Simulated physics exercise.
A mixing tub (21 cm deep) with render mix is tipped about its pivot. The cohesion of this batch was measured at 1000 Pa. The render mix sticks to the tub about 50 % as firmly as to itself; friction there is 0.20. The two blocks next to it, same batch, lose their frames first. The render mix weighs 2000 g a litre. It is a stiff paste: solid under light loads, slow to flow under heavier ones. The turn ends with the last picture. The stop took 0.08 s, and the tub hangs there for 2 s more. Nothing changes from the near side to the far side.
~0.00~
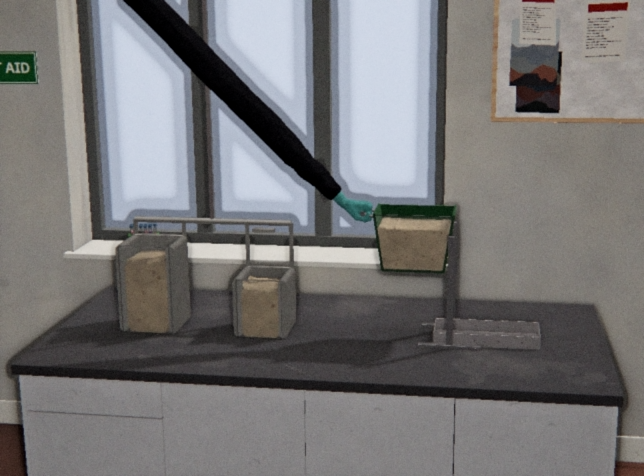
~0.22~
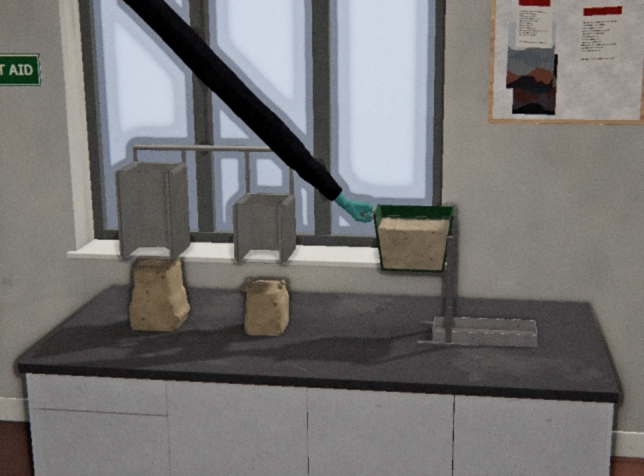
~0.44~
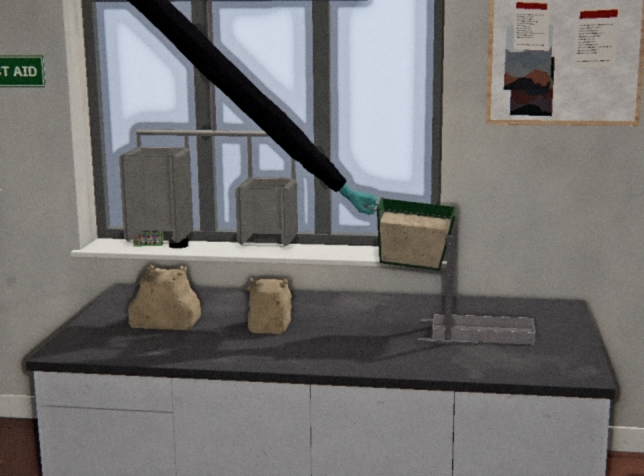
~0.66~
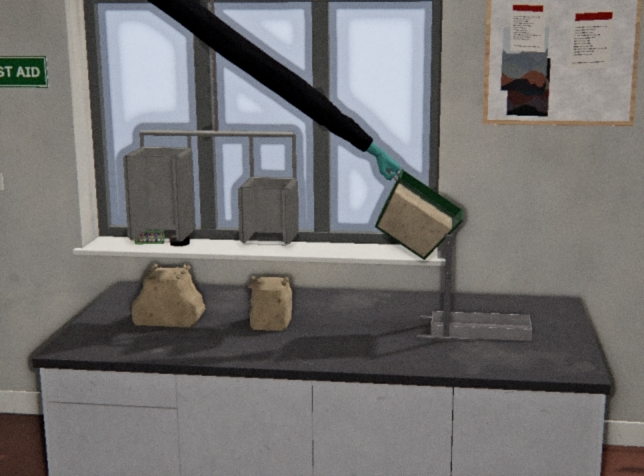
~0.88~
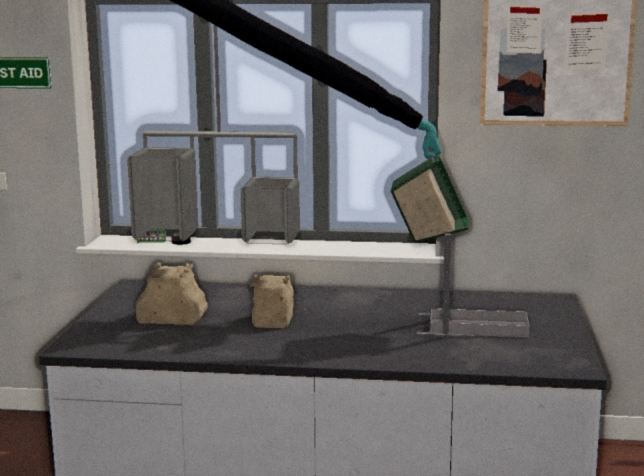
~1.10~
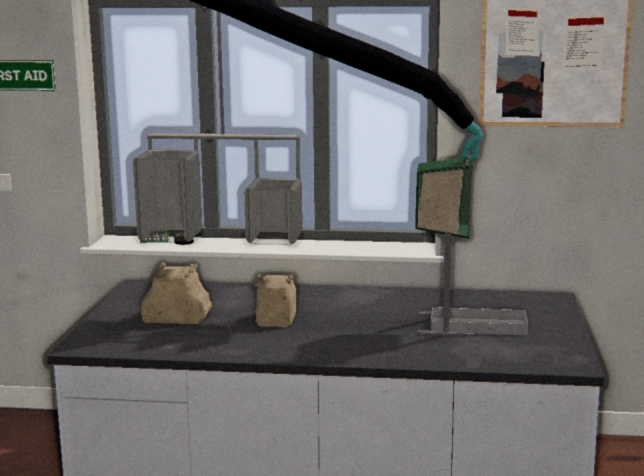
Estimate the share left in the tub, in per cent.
Close to 39 per cent.
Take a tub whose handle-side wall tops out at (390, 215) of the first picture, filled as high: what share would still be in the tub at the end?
Then about 100 %.
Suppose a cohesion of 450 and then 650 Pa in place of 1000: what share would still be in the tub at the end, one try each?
In turn about 35 %, 40 %.
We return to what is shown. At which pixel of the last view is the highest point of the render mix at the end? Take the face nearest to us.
Near (440, 207).
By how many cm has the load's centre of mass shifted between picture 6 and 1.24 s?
About 5 cm.
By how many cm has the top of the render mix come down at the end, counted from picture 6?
Roughly 14 cm.
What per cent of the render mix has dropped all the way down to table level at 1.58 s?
Near 0 %.
After 1.24 s, the tub is at 91 degrees and holds 98 %.
After 1.41 s, the tub is at 91 degrees and holds 66 %.
After 1.58 s, the tub is at 91 degrees and holds 42 %.
After 1.75 s, the tub is at 91 degrees and holds 41 %.
After 3.10 s, at the end, the tub is at 91 degrees and holds 39 %.
